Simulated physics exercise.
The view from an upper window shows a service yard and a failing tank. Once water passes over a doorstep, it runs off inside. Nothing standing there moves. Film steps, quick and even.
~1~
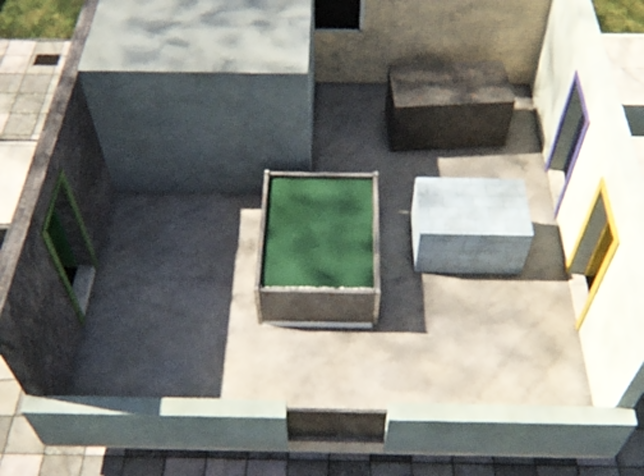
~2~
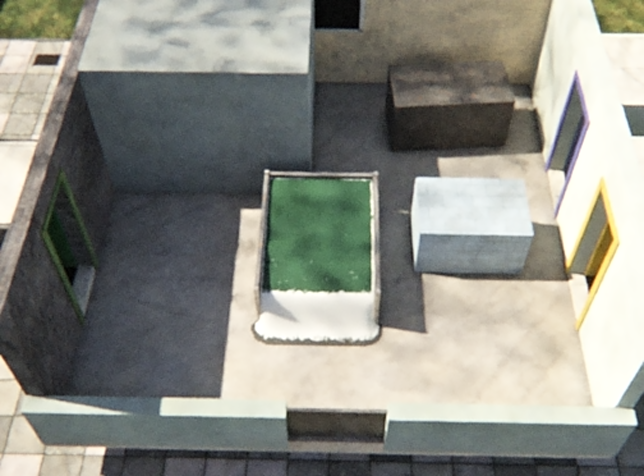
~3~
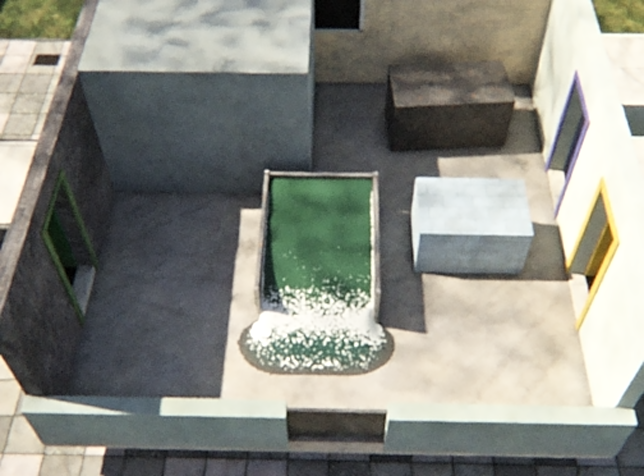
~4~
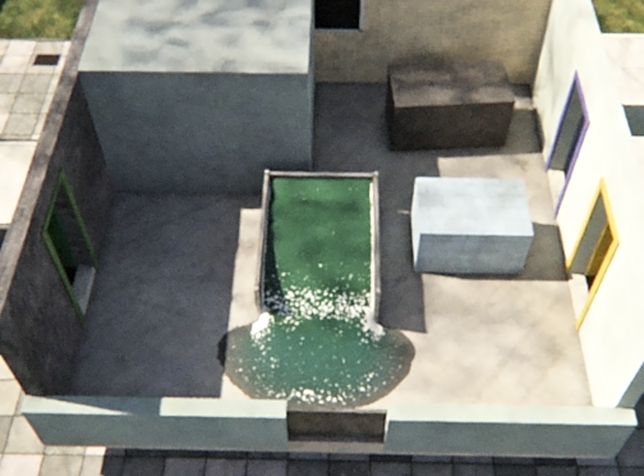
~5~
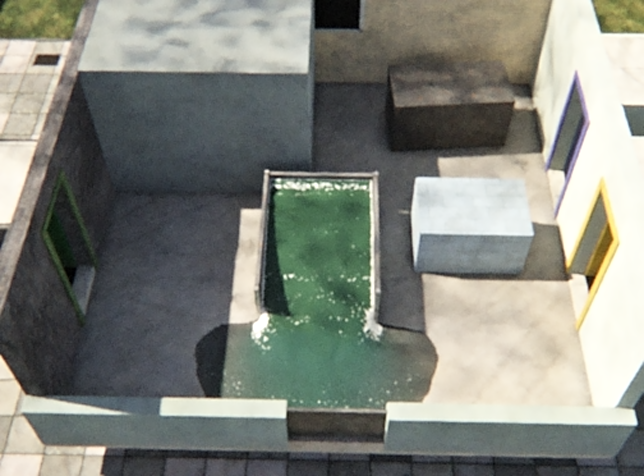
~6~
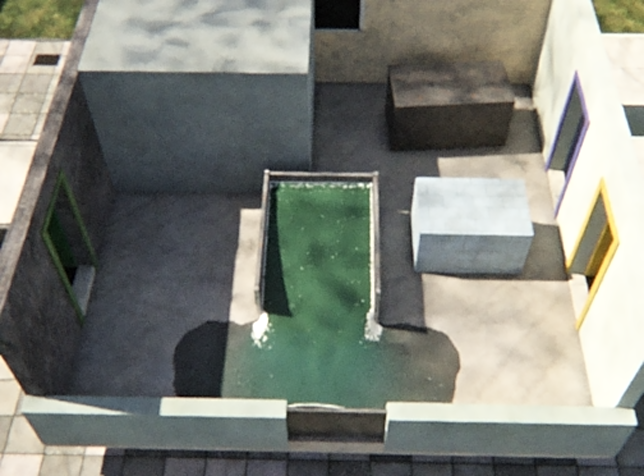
In a walled yard, green water pours from a tank's near side and spreads outward.
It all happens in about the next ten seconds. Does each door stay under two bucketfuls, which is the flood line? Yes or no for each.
Yellow door - no, it floods; green door - yes, stays under; blue door - yes, stays under.
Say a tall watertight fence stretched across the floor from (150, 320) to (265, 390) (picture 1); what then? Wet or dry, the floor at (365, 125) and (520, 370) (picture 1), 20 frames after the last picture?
Unwetted; inundated.
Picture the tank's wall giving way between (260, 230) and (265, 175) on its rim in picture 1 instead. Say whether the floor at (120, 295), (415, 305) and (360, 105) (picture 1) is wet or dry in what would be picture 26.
The first spot is swamped, the second spared, the third spared.
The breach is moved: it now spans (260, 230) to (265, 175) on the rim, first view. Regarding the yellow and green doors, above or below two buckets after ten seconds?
Looking at both, I'd say the yellow door crosses the line and the green door crosses the line.
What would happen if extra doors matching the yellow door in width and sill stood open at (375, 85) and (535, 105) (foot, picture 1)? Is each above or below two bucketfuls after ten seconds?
Lab note, doors in listed order: Under the limit, over the limit.
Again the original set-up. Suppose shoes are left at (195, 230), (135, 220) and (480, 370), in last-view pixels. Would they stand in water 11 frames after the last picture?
First spot spared, second spot spared, third spot submerged.
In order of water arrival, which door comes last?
Answer: The blue one.
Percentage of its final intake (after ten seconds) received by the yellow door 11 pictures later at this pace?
Close to 0 %.
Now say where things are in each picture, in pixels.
In the first picture, the water tank at (319, 232) is whole and still.
In the second picture, the front is at (257, 326), out from the gap at (317, 310).
In the third picture, water pours out at (317, 313) and has run to (246, 351).
In the fourth picture, the front is at (235, 376), out from the gap at (317, 314).
In the fifth picture, the front is at a hidden place, out from the gap at (317, 314).
In the sixth picture, water pours out at (318, 314) and has run to a hidden place.
A moment on, water covers 20 % of the floor; the yellow door not reached, the green door not reached, the blue door not reached.
Next, water covers 35 % of the floor; the yellow door not reached, the green door wet at the sill, nothing in, the blue door not reached.
Then, water covers 55 % of the floor; the yellow door over two buckets in, the green door under two buckets in, the blue door wet at the sill, nothing in.
Later, water covers 90 % of the floor; the yellow door over two buckets in, the green door under two buckets in, the blue door wet at the sill, nothing in.
In the end, water covers 100 % of the floor; the yellow door far over two buckets in, the green door under two buckets in, the blue door under two buckets in.
